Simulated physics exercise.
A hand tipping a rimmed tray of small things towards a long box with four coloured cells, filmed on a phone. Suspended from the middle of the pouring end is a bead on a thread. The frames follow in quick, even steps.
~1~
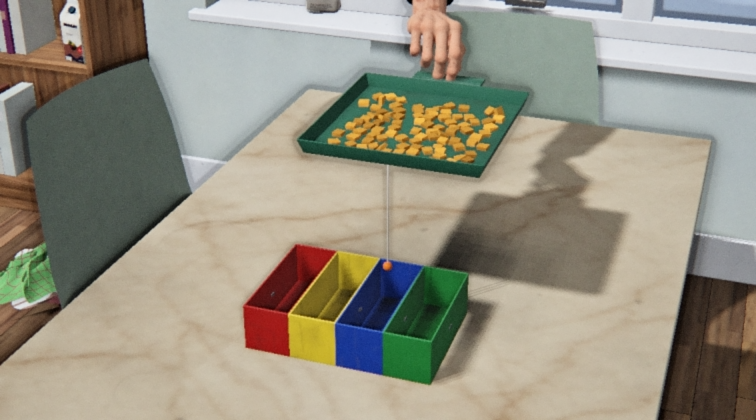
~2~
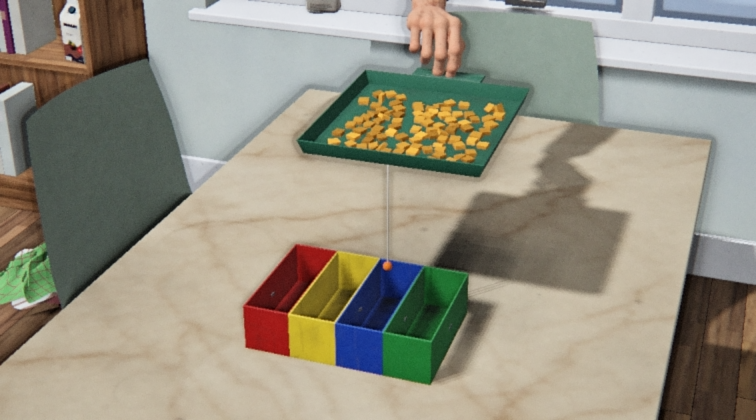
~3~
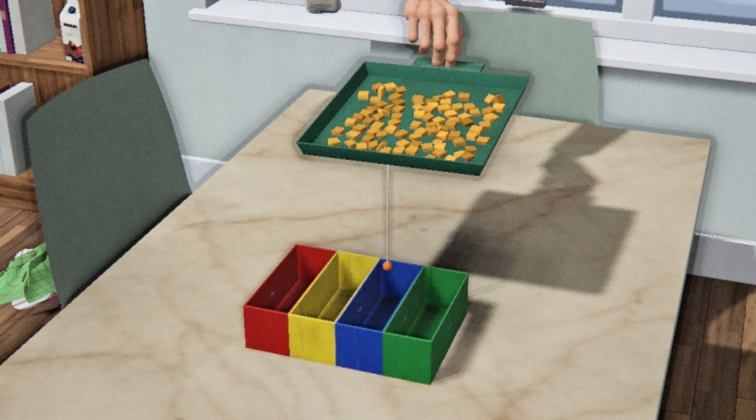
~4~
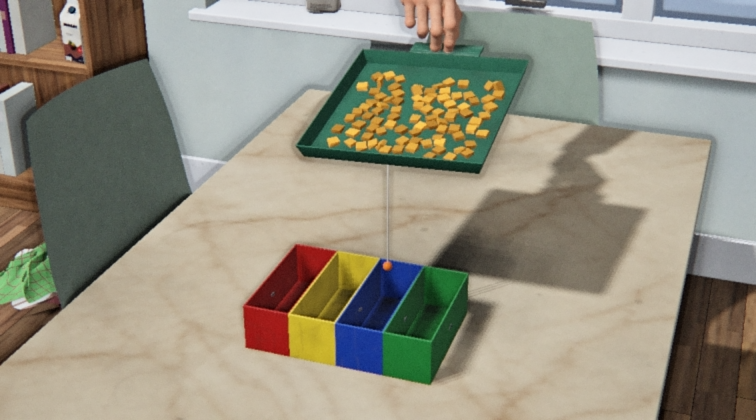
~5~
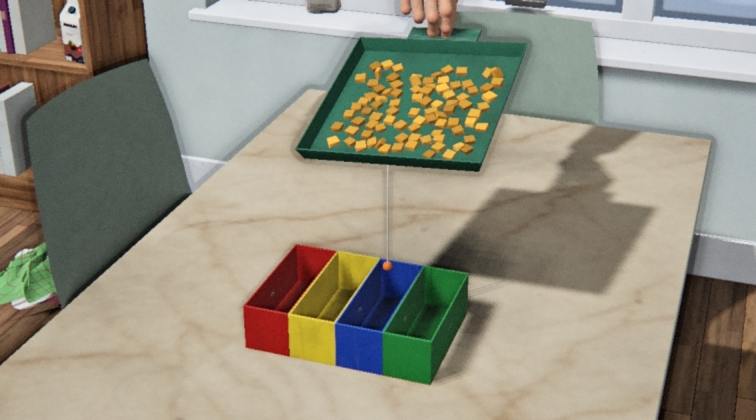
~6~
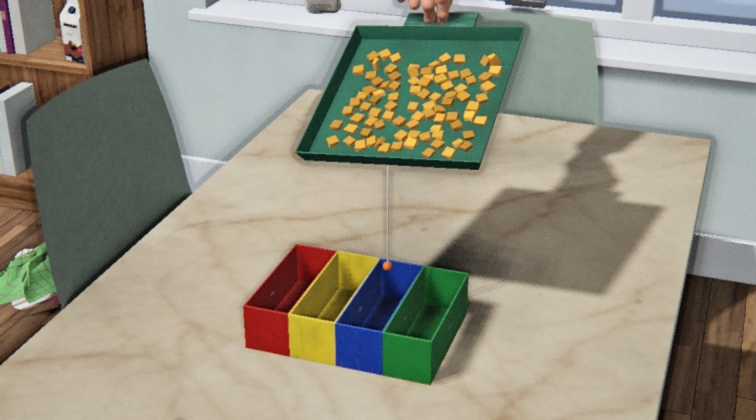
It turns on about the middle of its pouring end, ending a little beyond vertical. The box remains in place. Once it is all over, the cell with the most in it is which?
It is the red cell that has the most.
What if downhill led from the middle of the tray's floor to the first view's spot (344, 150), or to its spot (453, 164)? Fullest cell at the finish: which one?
Try 1 - red / try 2 - that green cell.
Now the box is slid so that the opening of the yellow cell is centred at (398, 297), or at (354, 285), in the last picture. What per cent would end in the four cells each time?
Try 1: Some 40 %; try 2: Some 90 %.
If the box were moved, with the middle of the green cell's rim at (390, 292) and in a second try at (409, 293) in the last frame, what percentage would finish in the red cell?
In the first position around 0 percent, in the second around 20 percent.
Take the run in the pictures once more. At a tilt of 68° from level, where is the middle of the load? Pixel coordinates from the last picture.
Somewhere about pixel (359, 145).
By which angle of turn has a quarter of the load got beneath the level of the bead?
My estimate is some 95 degrees.
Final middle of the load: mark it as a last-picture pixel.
It settles centred around (317, 319).
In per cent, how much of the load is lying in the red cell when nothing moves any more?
Somewhere around 50 percent, I'd say.
Shortly afterwards, tray tipped steeply; all but a few on the tray; a little falling or outside the box.
Next, tray tipped past a quarter turn; only a few on the tray; near a third in the red cell; near a quarter in the yellow cell; a little in the blue cell; only a few in the green cell; near a third falling or outside the box.
Some moments later, tray tipped past a quarter turn; near half in the red cell; near a third in the yellow cell; a little in the blue cell; only a few in the green cell; only a few falling or outside the box.
In the end, tray tipped past a quarter turn; near half in the red cell; near a third in the yellow cell; a little in the blue cell; only a few in the green cell; only a few outside the box.
